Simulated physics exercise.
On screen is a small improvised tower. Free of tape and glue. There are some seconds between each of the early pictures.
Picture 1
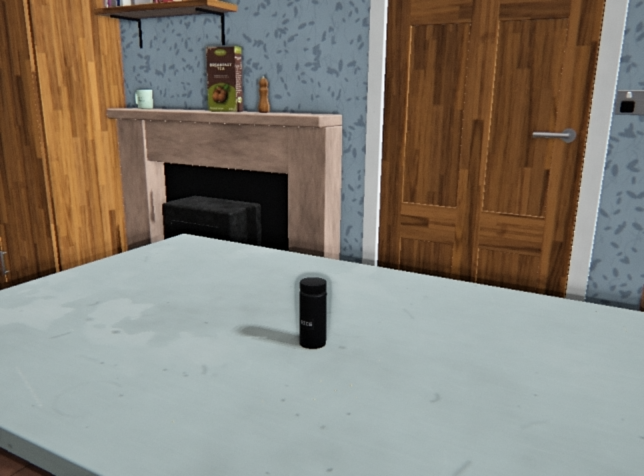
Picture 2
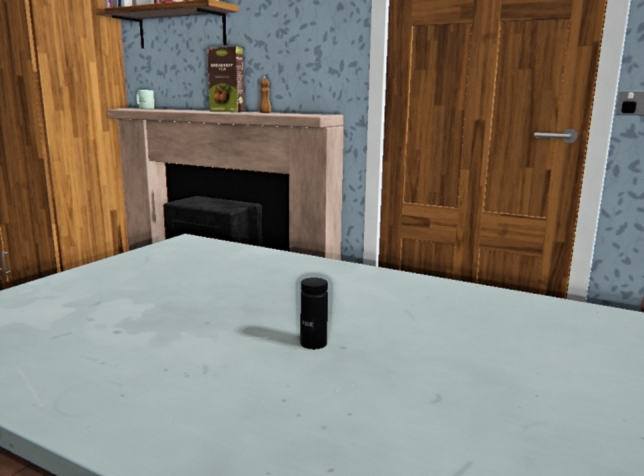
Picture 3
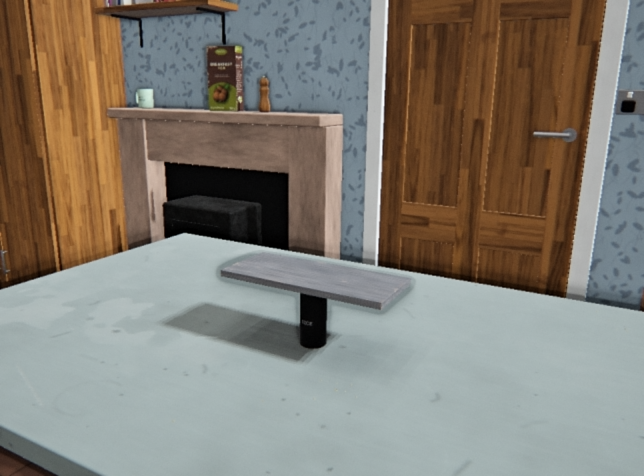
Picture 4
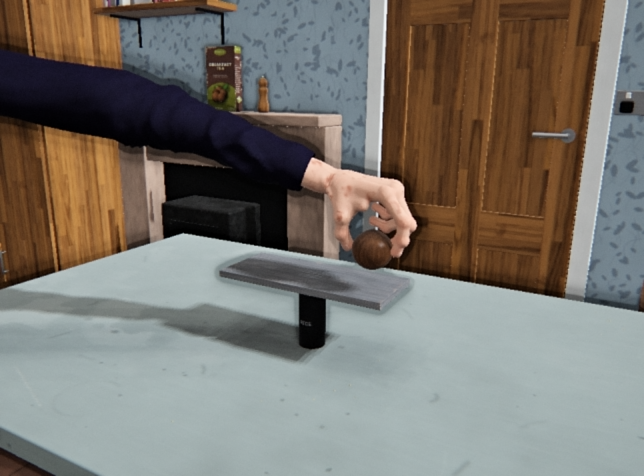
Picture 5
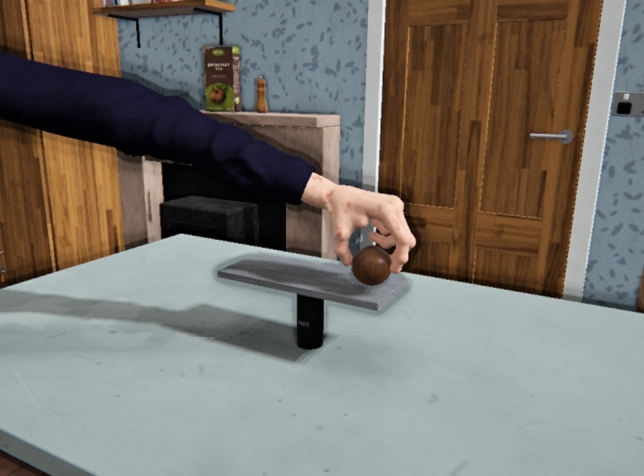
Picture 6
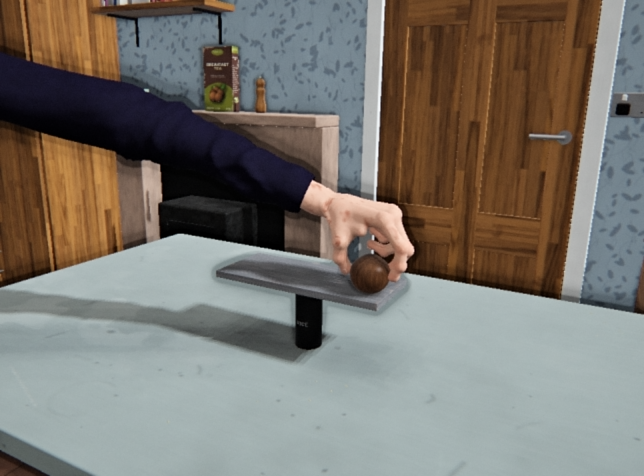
On a pale tabletop, a grey board appears atop a black shaker, then a hand lowers a brown onion onto its right side.
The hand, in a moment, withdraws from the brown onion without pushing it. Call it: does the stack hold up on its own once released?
Does not hold.
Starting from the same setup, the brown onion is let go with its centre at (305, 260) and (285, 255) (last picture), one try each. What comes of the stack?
Stands firm, then stands firm.
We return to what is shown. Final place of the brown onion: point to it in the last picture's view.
End position in the final view: Approximately (455, 388).
Then, 0.30 s past the last view, brown onion now fallen; grey board rocked 29° from its first pose.
Then, 0.50 s past the last view, grey board rocked 46° from its first pose.
Then, 0.60 s past the last view, grey board rocked 34° from its first pose; black shaker displaced a little.
Then, 0.80 s past the last view, grey board now fallen; black shaker displaced about its own width.
Finally, fallen, brown onion and grey board; black shaker still in place. Final places as the last picture's camera would see them, brown onion near (455, 388). The stack loses its balance.
